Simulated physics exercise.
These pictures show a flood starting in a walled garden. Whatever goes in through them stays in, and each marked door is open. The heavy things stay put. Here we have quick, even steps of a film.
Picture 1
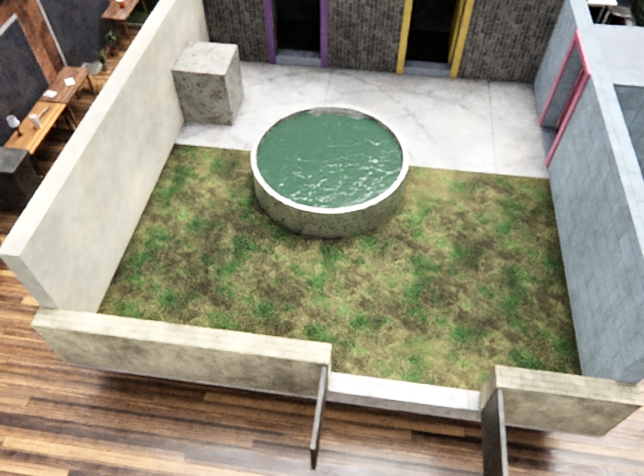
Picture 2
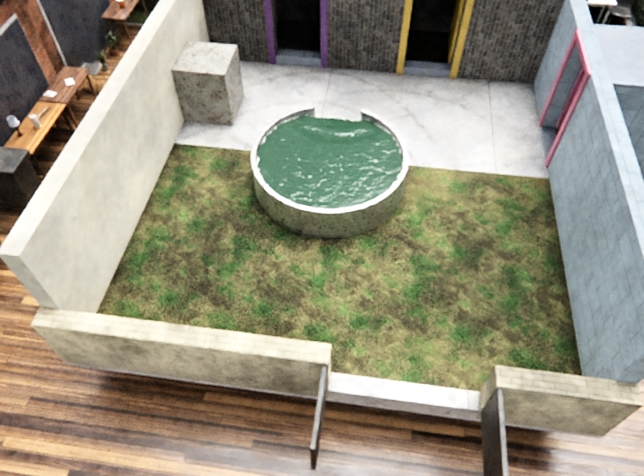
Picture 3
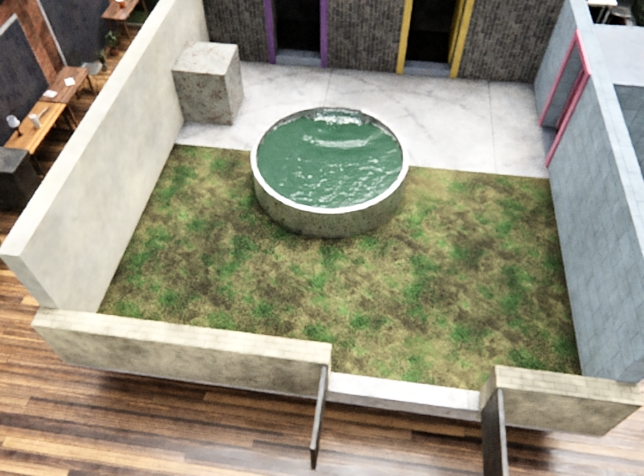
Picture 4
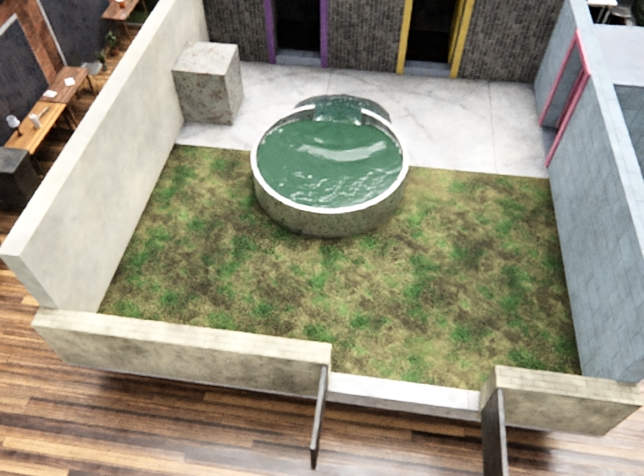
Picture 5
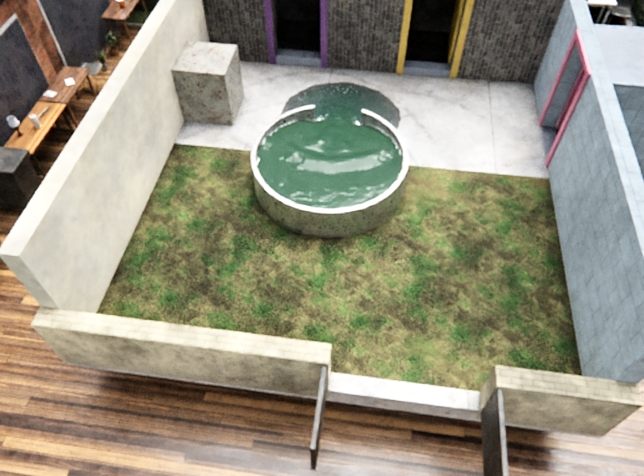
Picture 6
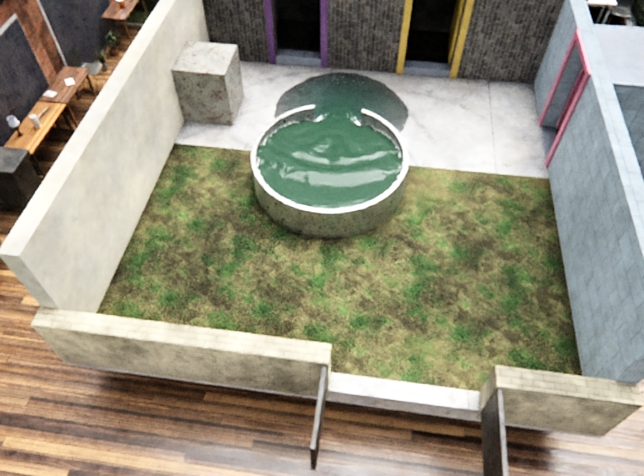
Water ripples in the round pool, then pours over its far side and spreads across the paving.
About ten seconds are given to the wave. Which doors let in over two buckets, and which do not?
Here is how it goes: The yellow door does not, the pink door does, the purple door does not.
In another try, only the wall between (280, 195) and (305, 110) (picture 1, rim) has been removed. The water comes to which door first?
That would be the door marked purple.
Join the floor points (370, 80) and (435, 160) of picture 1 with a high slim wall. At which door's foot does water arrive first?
First: The door marked purple.
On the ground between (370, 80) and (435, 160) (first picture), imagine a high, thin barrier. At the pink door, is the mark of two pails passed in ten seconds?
With that change, the pink door stays within limit.
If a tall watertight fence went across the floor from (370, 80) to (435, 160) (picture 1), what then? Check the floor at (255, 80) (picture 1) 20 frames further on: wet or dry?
Result: Waterlogged.
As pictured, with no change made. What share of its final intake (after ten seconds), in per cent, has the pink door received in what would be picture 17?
My guess is about 0 %.
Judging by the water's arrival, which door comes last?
The door marked pink.
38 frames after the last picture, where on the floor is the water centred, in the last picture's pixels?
I'd say around (351, 134).
A moment on, water covers 15 % of the floor; the yellow door wet at the sill, nothing in, the pink door not reached, the purple door wet at the sill, nothing in.
Next, water covers 20 % of the floor; the yellow door wet at the sill, nothing in, the pink door not reached, the purple door under two buckets in.
Then, water covers 30 % of the floor; the yellow door under two buckets in, the pink door under two buckets in, the purple door under two buckets in.
Later, water covers 45 % of the floor; the yellow door under two buckets in, the pink door over two buckets in, the purple door under two buckets in.
In the end, water covers 80 % of the floor; the yellow door under two buckets in, the pink door over two buckets in, the purple door under two buckets in.
